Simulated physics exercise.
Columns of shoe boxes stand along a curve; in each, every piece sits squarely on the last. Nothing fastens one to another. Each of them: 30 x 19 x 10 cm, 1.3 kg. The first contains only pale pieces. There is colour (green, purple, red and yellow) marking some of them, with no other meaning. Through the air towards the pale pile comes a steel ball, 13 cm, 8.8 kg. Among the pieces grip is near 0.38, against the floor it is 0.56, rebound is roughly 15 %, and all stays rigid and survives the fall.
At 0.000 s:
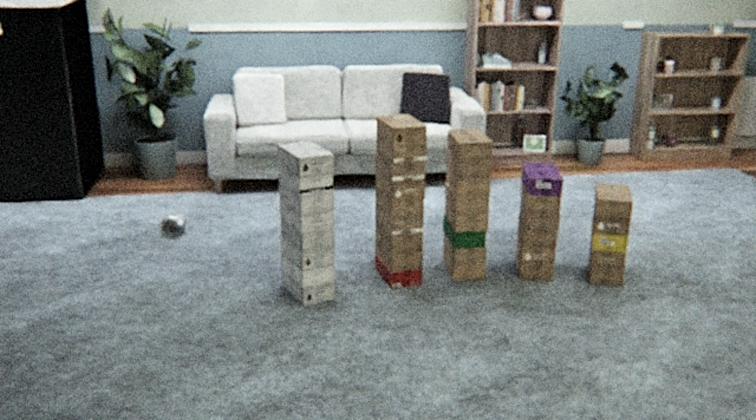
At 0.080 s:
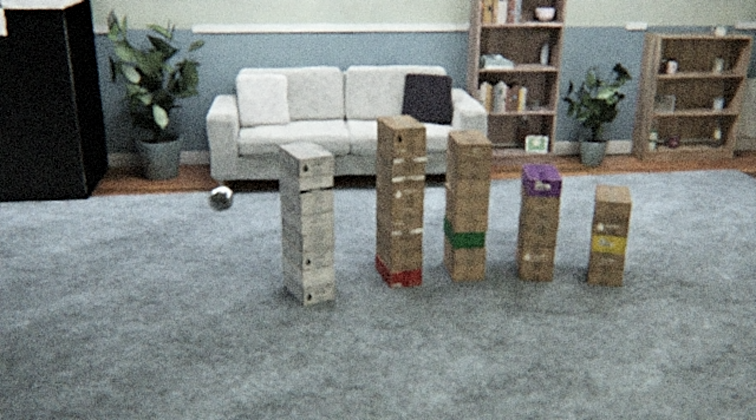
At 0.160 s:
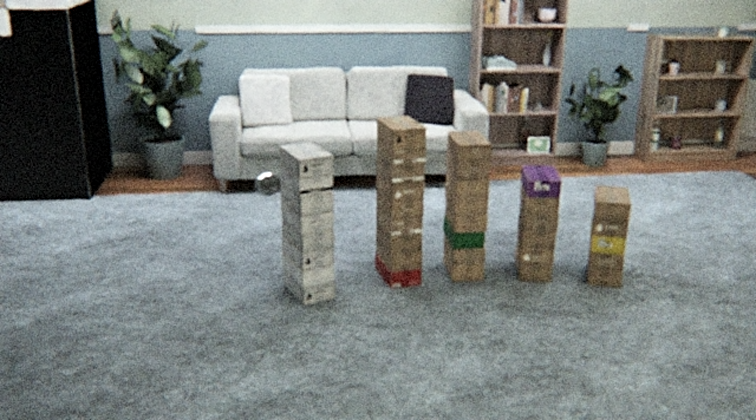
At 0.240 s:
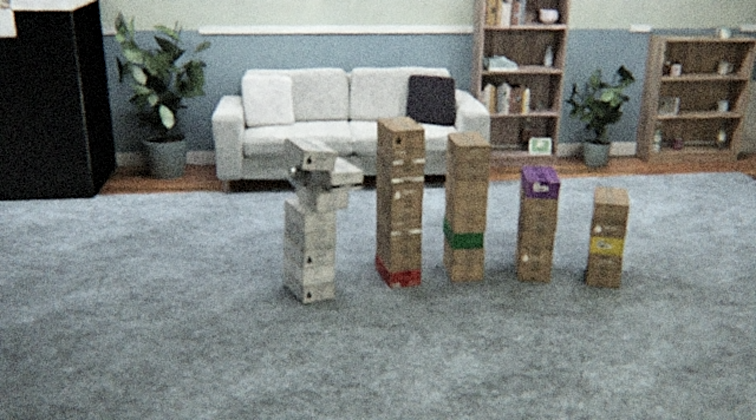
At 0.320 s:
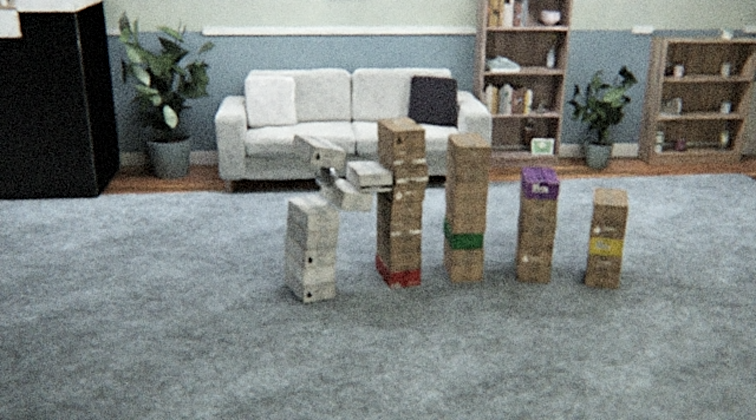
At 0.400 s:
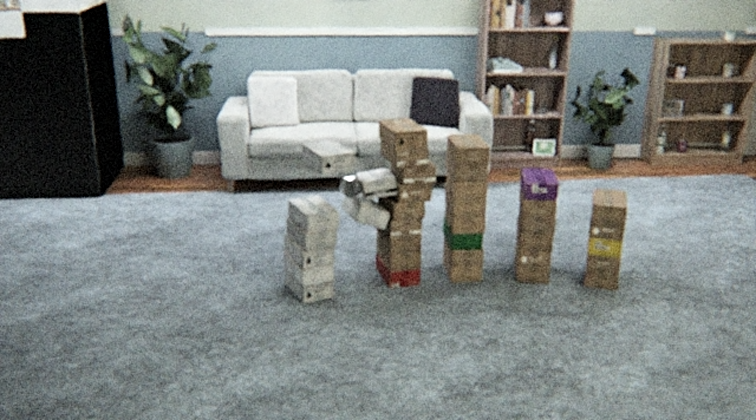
Steel ball flying rightward into a pale box column, knocking its upper boxes against the neighbouring brown column and shifting boxes there.
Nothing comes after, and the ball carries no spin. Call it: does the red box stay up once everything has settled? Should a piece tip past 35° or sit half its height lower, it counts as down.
Once settled, the red box is not down.
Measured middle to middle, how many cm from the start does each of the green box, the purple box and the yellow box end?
From start to finish: Green 35, purple 135, yellow 60 centimetres.
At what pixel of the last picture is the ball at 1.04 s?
My estimate is roughly (328, 263).
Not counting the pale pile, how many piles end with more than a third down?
The number of such piles is 4.
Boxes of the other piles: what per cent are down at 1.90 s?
At that moment 85 per cent.
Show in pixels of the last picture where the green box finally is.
Around (514, 250).
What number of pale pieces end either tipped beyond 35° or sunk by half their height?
3 pieces.
By 1.04 s, 3 of the pale pile down; 8 of the 28 other boxes down; red box moved 15 mm; green box tilted 19°.
By 1.90 s, 3 of the pale pile down; 24 of the 28 other boxes down; red box moved 35 mm; green box tilted 45°, 11 cm lower.
When it is over (3.9 s), 3 of the pale pile down; 23 of the 28 other boxes down; red box moved 40 mm; yellow box upside down; purple box on its side. In pixels of the last frame, middles, red box near (391, 270), yellow box near (700, 286).
